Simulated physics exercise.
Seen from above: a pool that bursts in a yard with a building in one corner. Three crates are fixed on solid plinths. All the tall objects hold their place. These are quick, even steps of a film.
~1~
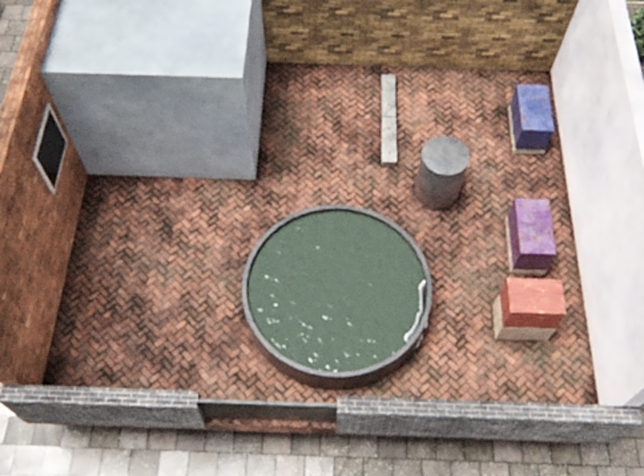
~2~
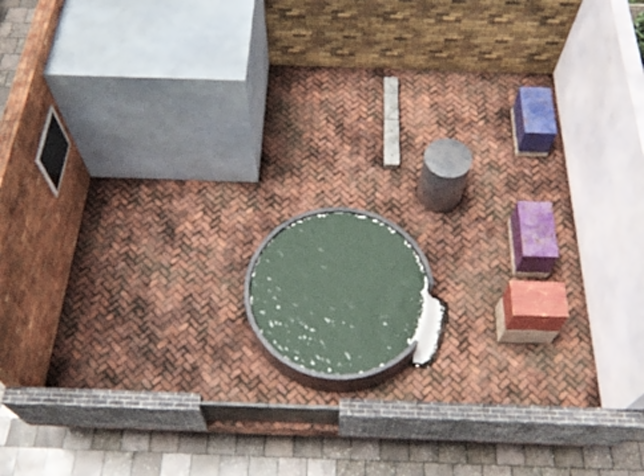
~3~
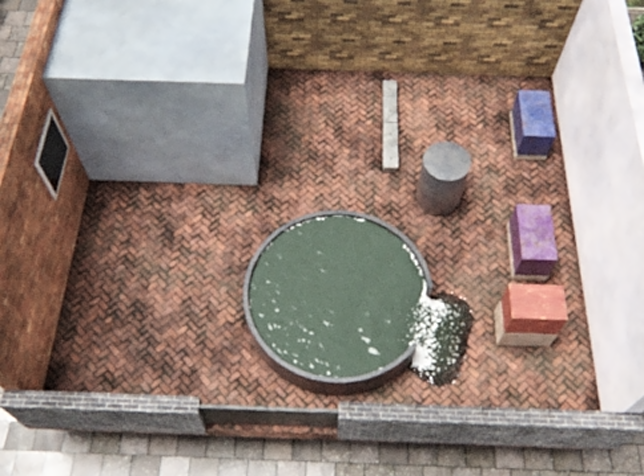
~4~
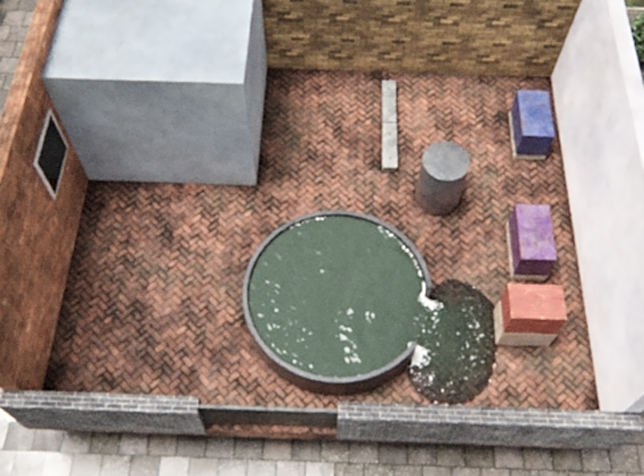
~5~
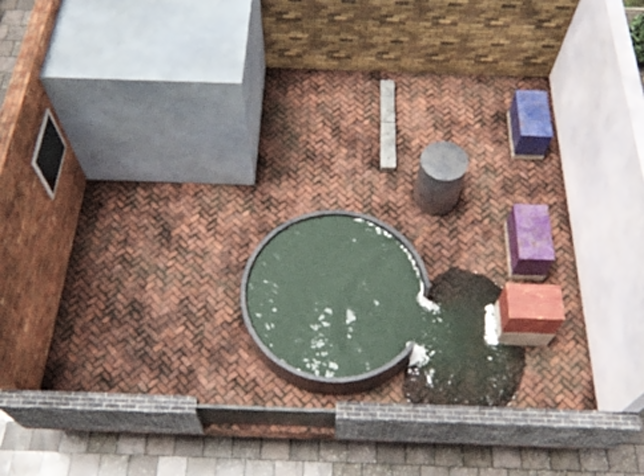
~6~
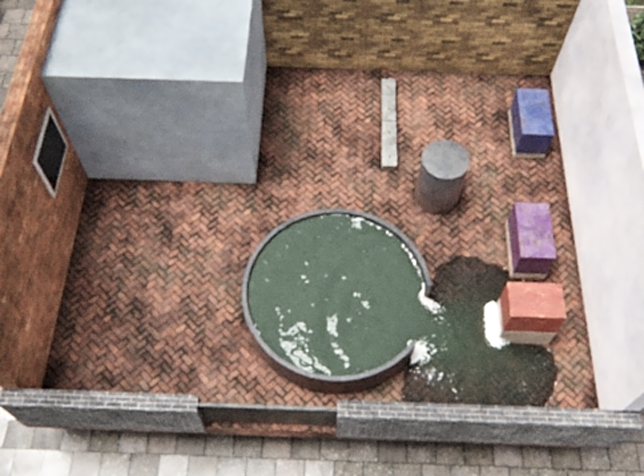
At the start, a round pool of green water sits still in a walled brick yard with a gray building in one corner. Water then bursts through the pool's right side and spreads over the bricks in a dark, widening puddle, foaming against the red-topped block and flowing around it.
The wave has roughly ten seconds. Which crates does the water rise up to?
One by one: The purple crate gets wet; the blue crate gets wet; the red crate stays dry.
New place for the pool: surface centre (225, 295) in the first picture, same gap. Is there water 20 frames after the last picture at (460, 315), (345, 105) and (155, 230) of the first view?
In turn: Covered, not flooded, clear.
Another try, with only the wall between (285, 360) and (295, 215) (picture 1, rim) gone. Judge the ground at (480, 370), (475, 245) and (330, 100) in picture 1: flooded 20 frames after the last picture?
In turn: Not flooded, free of water, dry.
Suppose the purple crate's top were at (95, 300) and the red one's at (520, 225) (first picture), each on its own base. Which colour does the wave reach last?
Last comes the purple one.
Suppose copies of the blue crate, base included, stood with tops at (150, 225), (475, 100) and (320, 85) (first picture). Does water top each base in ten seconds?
In turn: Escapes it, ends up wet, is spared.
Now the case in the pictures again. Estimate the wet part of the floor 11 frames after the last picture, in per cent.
I make it 20 per cent.
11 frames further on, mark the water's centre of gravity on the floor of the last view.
Around (390, 319).
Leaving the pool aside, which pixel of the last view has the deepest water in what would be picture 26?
At about (591, 389).
A moment on, water covers 15 % of the floor; the purple crate water round its plinth, the blue crate not reached, the red crate water round its plinth.
Next, water covers 20 % of the floor; the purple crate water round its plinth, the blue crate not reached, the red crate water round its plinth.
Then, water covers 35 % of the floor; the purple crate water round its plinth, the blue crate water round its plinth, the red crate water round its plinth.
Later, water covers 55 % of the floor; the purple crate water round its plinth, the blue crate water round its plinth, the red crate water round its plinth.
In the end, water covers 80 % of the floor; the purple crate was topped, the blue crate was topped, the red crate stayed above the water.
